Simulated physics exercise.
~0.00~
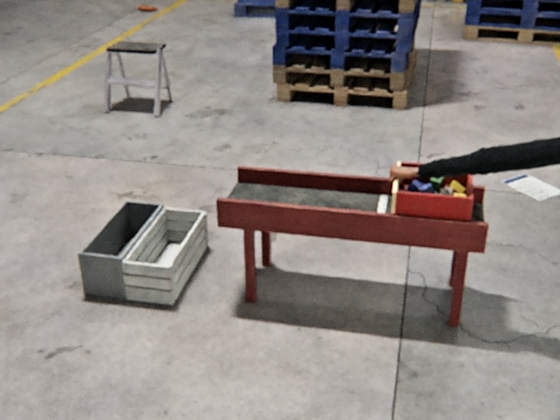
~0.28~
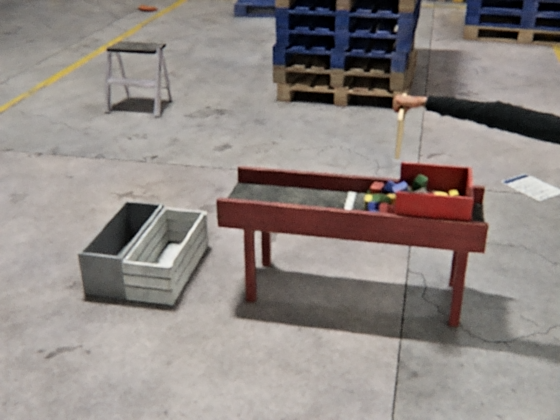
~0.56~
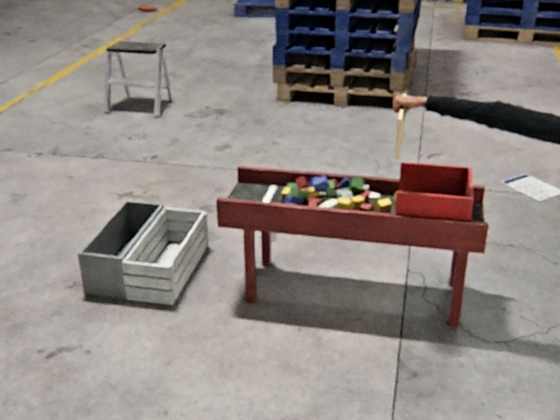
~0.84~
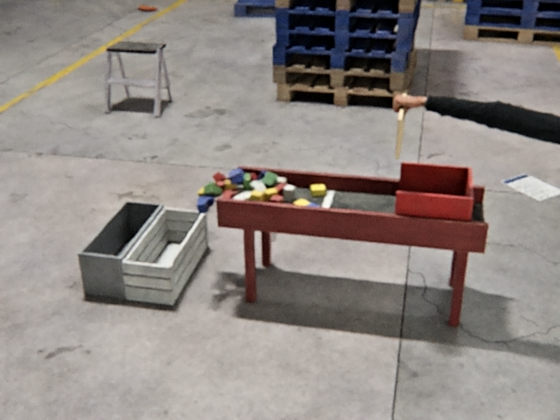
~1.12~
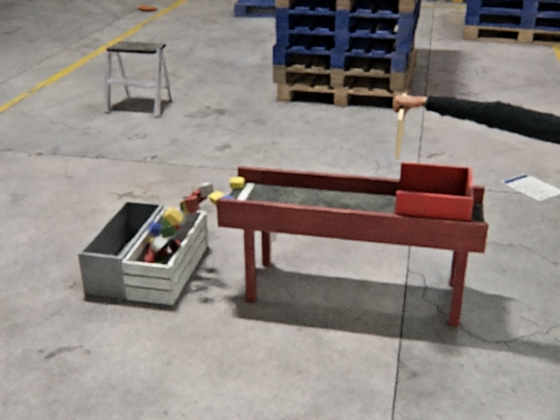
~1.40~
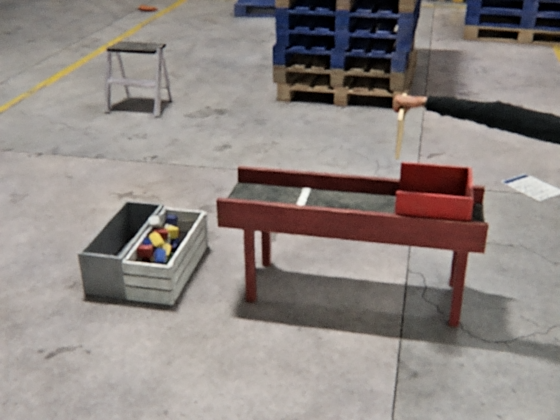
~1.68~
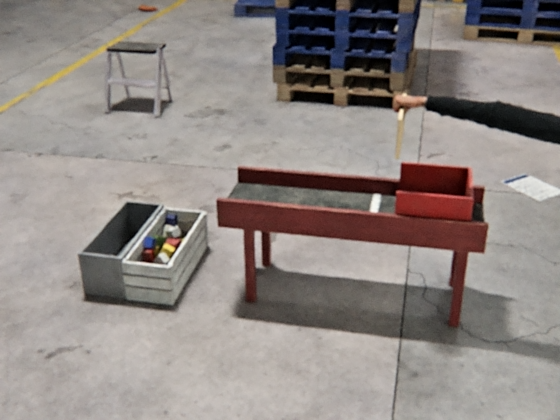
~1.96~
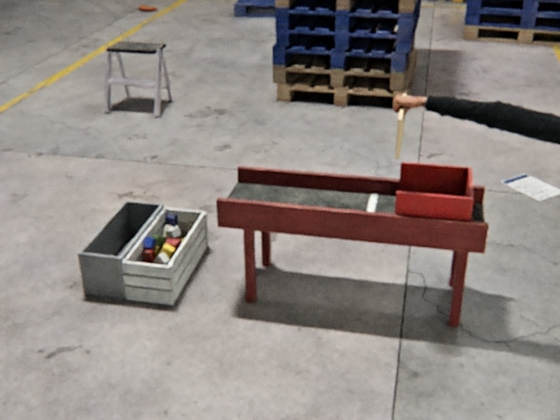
An arm lifts a gate and the belt carries toy bricks left into the white tote.
